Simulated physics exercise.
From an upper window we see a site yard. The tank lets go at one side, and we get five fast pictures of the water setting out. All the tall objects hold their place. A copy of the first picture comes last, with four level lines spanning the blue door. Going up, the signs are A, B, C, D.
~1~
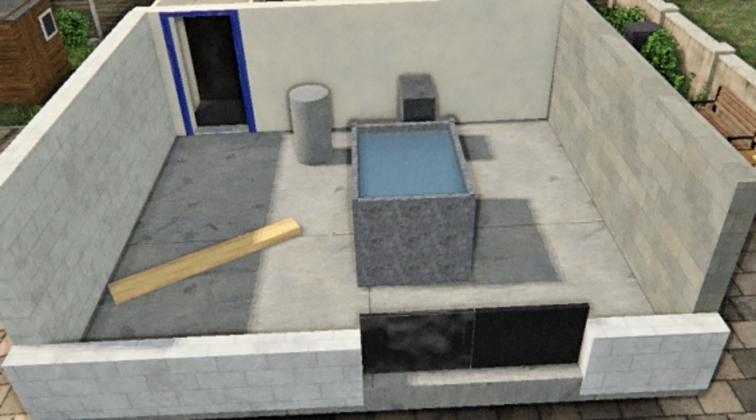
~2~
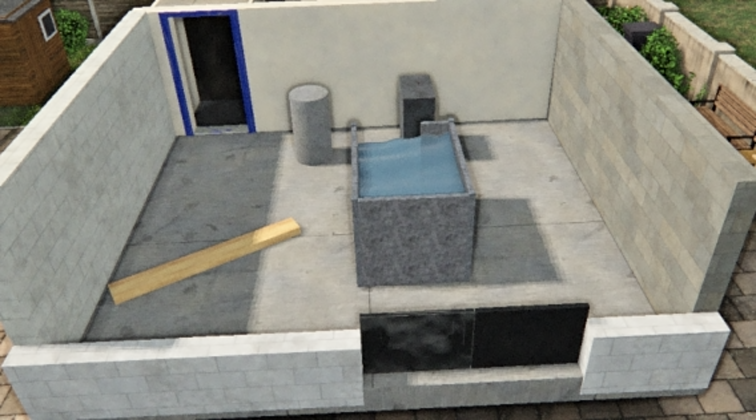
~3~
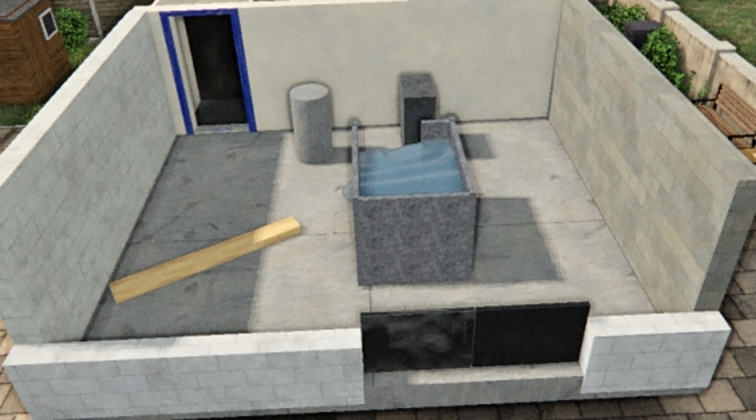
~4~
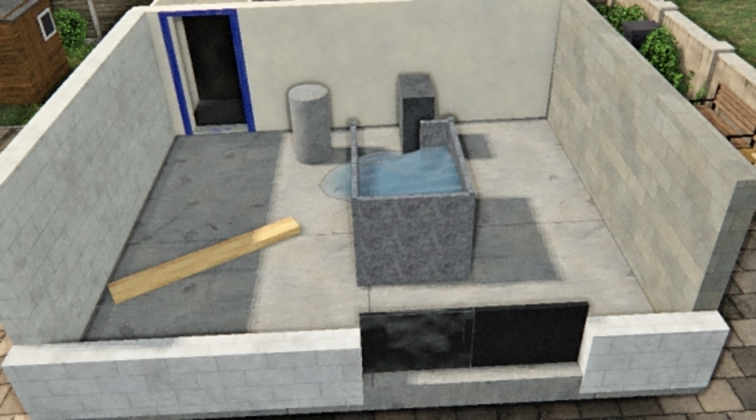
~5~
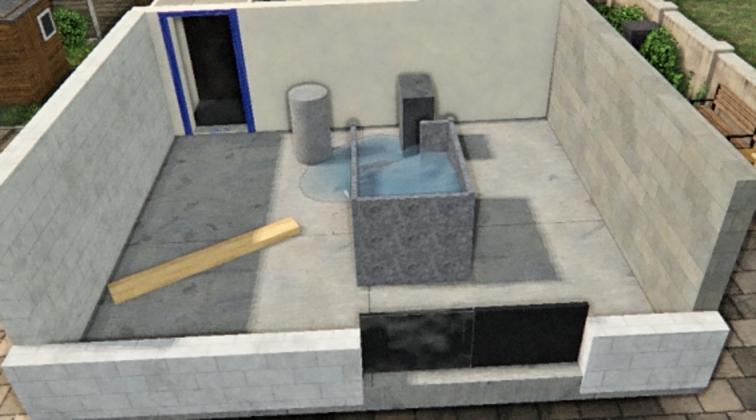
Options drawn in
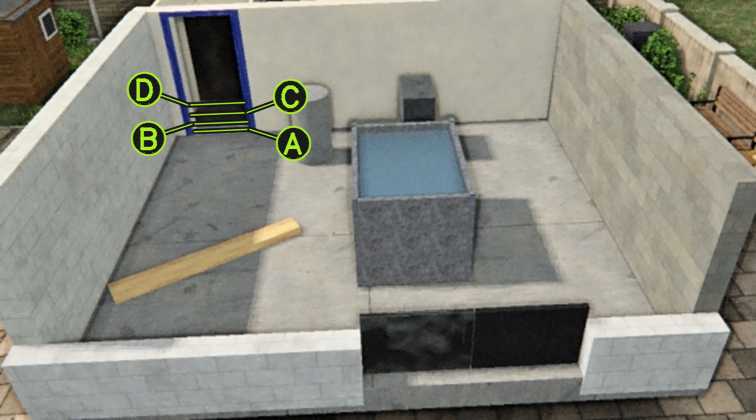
A walled site yard with a pale concrete floor is seen from an upper window, the view steady throughout. A grey tank of blue water stands near the middle, with a grey cylinder and a dark block behind it, a blue-framed doorway back left, a wooden beam at left and a shut black gate in front. The water tilts and sinks, pours out the tank's back and spreads leftward around the cylinder's base.
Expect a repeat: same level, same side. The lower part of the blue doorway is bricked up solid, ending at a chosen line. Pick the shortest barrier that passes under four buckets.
Take B.
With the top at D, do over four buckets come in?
No, not at all.
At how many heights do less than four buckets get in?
Three of the four.
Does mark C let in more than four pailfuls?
No, not at all.
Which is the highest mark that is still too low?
Mark A.
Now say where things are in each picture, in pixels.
The first frame shows water in the tank at rest, its middle at (408, 163); foot of the blue doorway at (222, 133); shut gate at (473, 320).
In the second frame, water covers 1 % of the ground, its front hidden from here.
In the third frame, water covers 3 % of the ground, its front hidden from here.
The fourth frame shows front seen at (328, 188), 6 % of the ground wet.
The fifth frame shows front seen at (372, 137), 10 % of the ground wet.
On the marked copy, A at (221, 130); B at (220, 122); C at (218, 113); D at (216, 103); from the bottom up A, B, C, D.
If A is chosen, about 10 bucketfuls get in.
If B is chosen, a splash gets over, under a bucket.
If C is chosen, nothing gets over.
If D is chosen, nothing gets over.
